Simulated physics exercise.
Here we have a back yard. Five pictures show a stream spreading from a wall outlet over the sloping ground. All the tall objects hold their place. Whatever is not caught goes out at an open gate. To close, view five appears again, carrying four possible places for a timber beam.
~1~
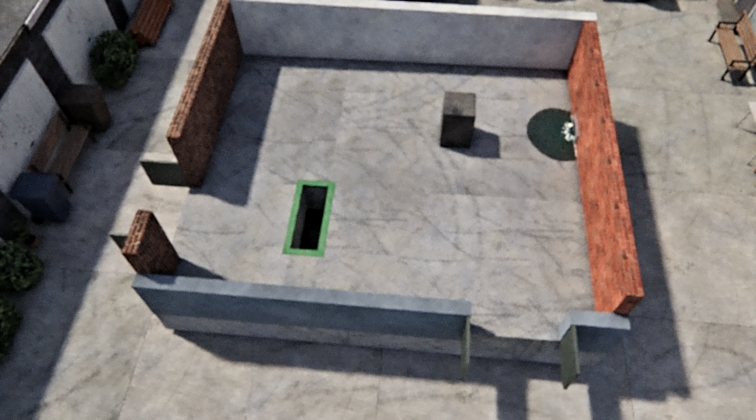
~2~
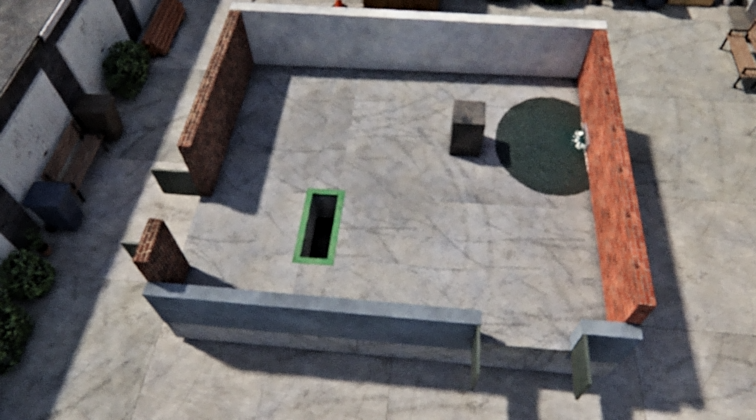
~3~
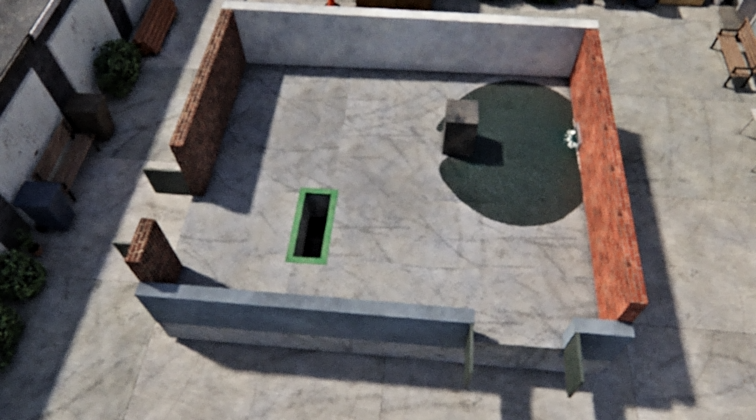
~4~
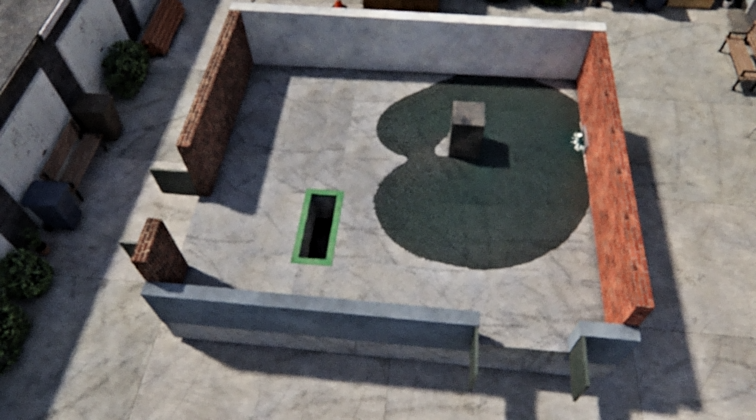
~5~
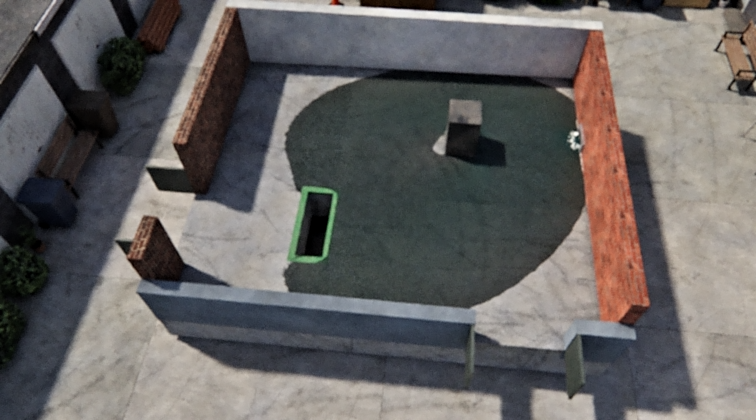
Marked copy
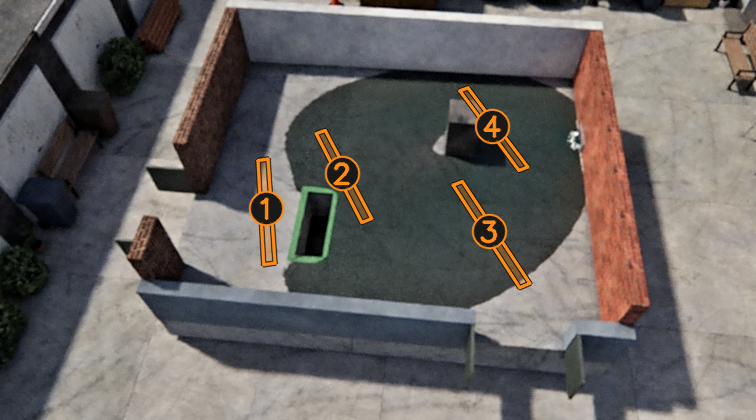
Dark water spread from beside the red brick wall on the right of a walled yard, curled around a square block, then widened leftward across the paving until it reached the green-edged gully.
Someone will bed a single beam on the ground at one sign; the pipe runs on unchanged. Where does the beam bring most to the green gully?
1.
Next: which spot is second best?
The answer is 3.
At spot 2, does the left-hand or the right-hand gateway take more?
The left gate.
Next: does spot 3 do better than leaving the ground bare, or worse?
Worse.
On the marked copy, 1 from (262, 159) to (269, 263); 2 from (320, 132) to (366, 220); 3 from (457, 183) to (524, 285); 4 from (463, 89) to (523, 168).
For spot 1, about 40 % of the stream goes into the green gully, about 59 % out by the gates.
For spot 2, about 11 % of the stream goes into the green gully, about 88 % out by the gates.
For spot 3, about 22 % of the stream goes into the green gully, about 76 % out by the gates.
For spot 4, about 14 % of the stream goes into the green gully, about 85 % out by the gates.
